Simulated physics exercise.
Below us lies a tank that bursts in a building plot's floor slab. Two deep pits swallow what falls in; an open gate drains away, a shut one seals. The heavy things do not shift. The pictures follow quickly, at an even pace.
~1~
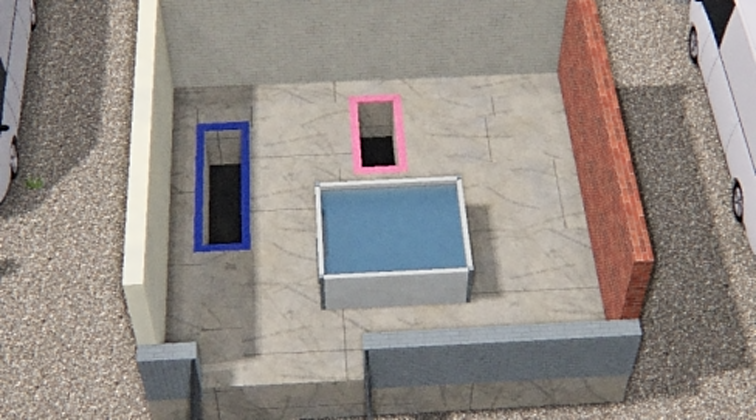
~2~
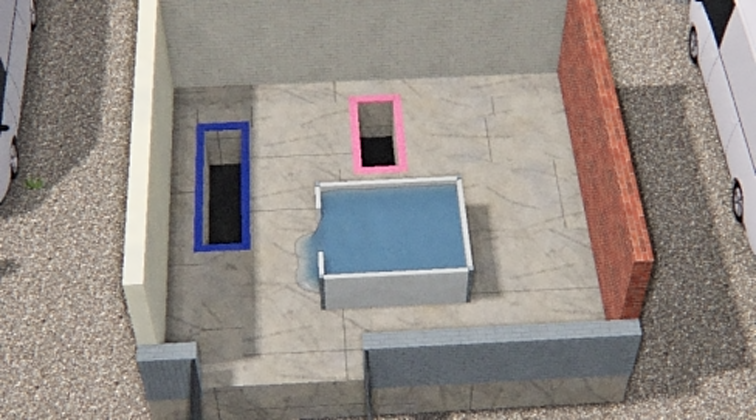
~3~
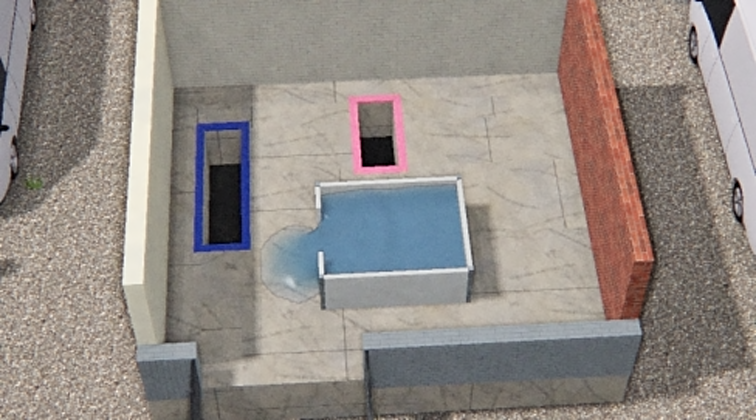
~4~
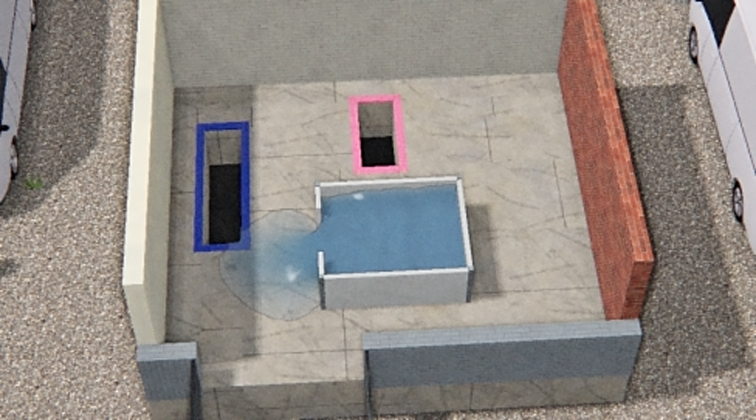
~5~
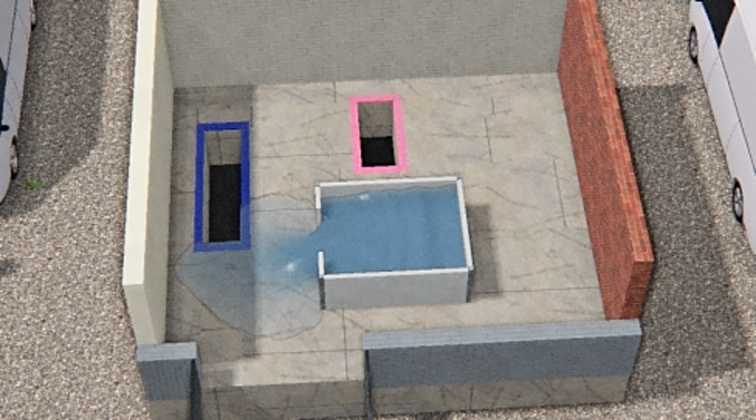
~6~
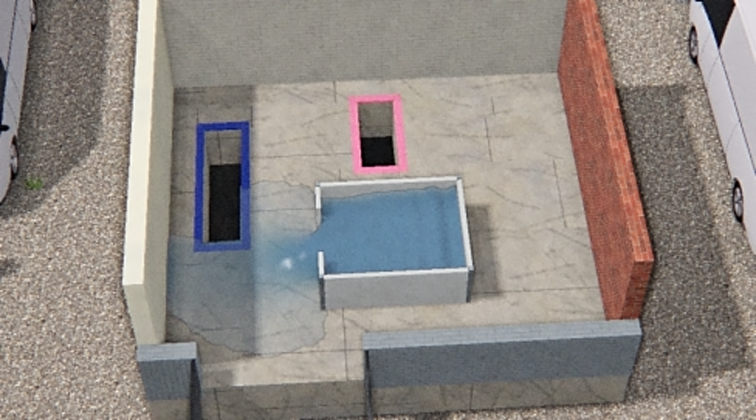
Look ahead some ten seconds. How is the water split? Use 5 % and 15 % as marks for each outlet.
In the end: The gate takes above 15 %; the blue pit takes above 15 %; the pink pit takes not even 5 %.
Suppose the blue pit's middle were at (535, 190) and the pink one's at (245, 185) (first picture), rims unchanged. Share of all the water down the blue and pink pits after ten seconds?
Parts in a hundred: Blue 4, pink 20.
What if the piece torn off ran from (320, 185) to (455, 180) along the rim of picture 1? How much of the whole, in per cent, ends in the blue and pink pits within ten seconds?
Roughly, in per cent: Blue 14, pink 55.
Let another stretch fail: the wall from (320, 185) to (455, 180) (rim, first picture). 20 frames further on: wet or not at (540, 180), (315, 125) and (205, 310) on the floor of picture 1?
In turn: Flooded, awash, clear.
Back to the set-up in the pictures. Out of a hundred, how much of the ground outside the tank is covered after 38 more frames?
Close to 45 %.
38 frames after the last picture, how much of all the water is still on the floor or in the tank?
Roughly 52 per cent.
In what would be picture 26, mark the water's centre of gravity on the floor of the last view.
Roughly at (317, 266).
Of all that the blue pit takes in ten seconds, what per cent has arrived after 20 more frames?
Near 50 in a hundred.
A moment on, water covers 20 % of the floor; the gate 0 %, the blue pit 6 %, the pink pit 0 %.
Next, water covers 25 % of the floor; the gate 2 %, the blue pit 13 %, the pink pit 0 %.
Then, water covers 30 % of the floor; the gate 7 %, the blue pit 21 %, the pink pit 0 %.
Later, water covers 45 % of the floor; the gate 15 %, the blue pit 32 %, the pink pit 0 %.
In the end, water covers 45 % of the floor; the gate 22 %, the blue pit 41 %, the pink pit 2 %.
